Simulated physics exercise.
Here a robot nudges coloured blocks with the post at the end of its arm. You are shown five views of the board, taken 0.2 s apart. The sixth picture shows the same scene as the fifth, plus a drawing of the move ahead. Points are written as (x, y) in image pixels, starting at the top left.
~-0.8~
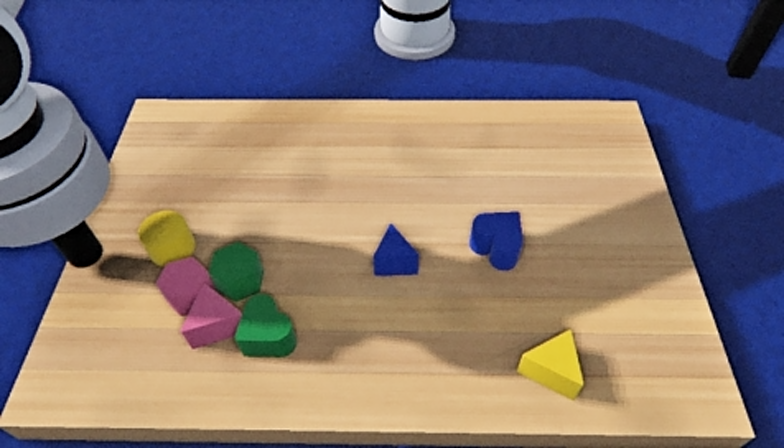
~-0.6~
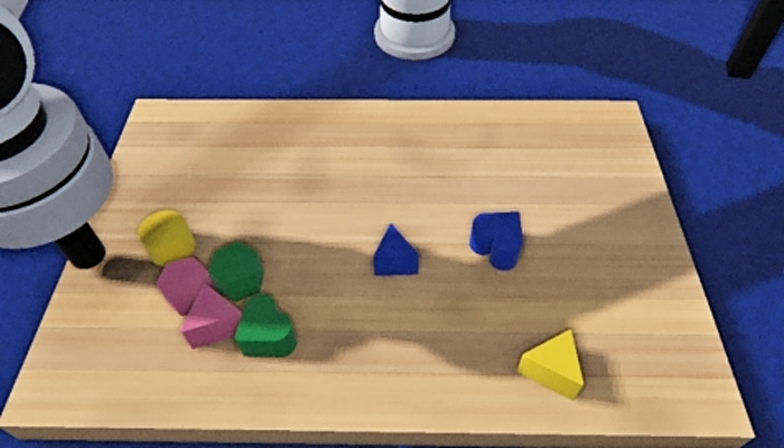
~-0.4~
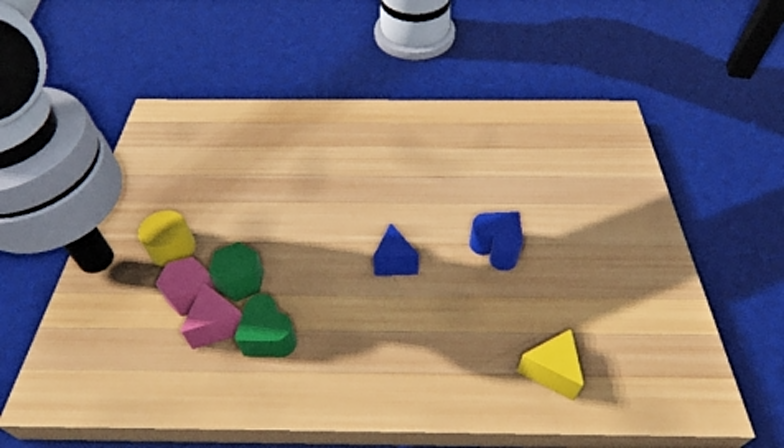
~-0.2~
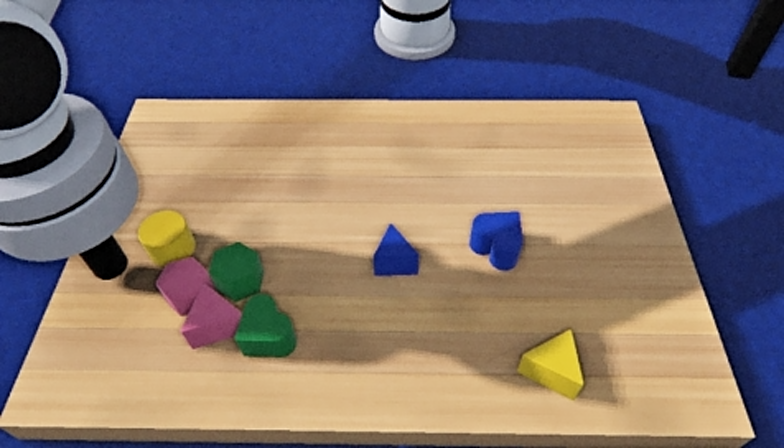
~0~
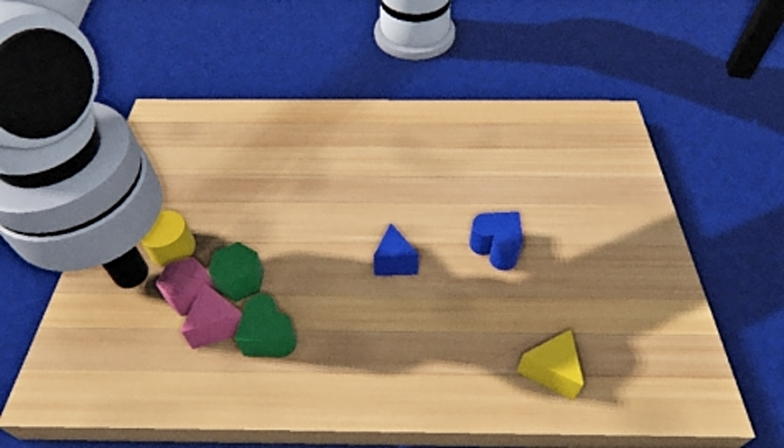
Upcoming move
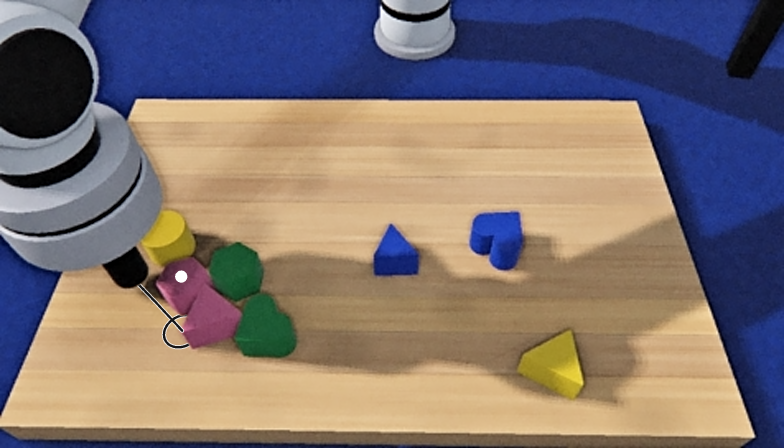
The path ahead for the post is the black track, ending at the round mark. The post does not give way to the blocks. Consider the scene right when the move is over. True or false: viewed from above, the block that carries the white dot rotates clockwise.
My answer: False.
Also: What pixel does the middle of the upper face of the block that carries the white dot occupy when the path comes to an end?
Near (201, 282).
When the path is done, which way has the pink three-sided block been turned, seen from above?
From above, the pink three-sided block will be seen to turn clockwise.
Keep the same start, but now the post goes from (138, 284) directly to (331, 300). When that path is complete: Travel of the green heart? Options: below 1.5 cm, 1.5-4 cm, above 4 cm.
Verdict: More than 4 cm.
Path on the board, from (138, 284) directly to (182, 331); the dot is on the pink six-sided block.
The first path, step by step. Halfway along, post (155, 299); pink six-sided block (190, 278), turned 20° anticlockwise; pink three-sided block (212, 308), turned 20° clockwise; green six-sided block (237, 261).
At the end, post (177, 323); yellow cylinder in place; pink six-sided block (201, 282), turned 60° anticlockwise; pink three-sided block (224, 311), turned 50° clockwise; green six-sided block (243, 257).
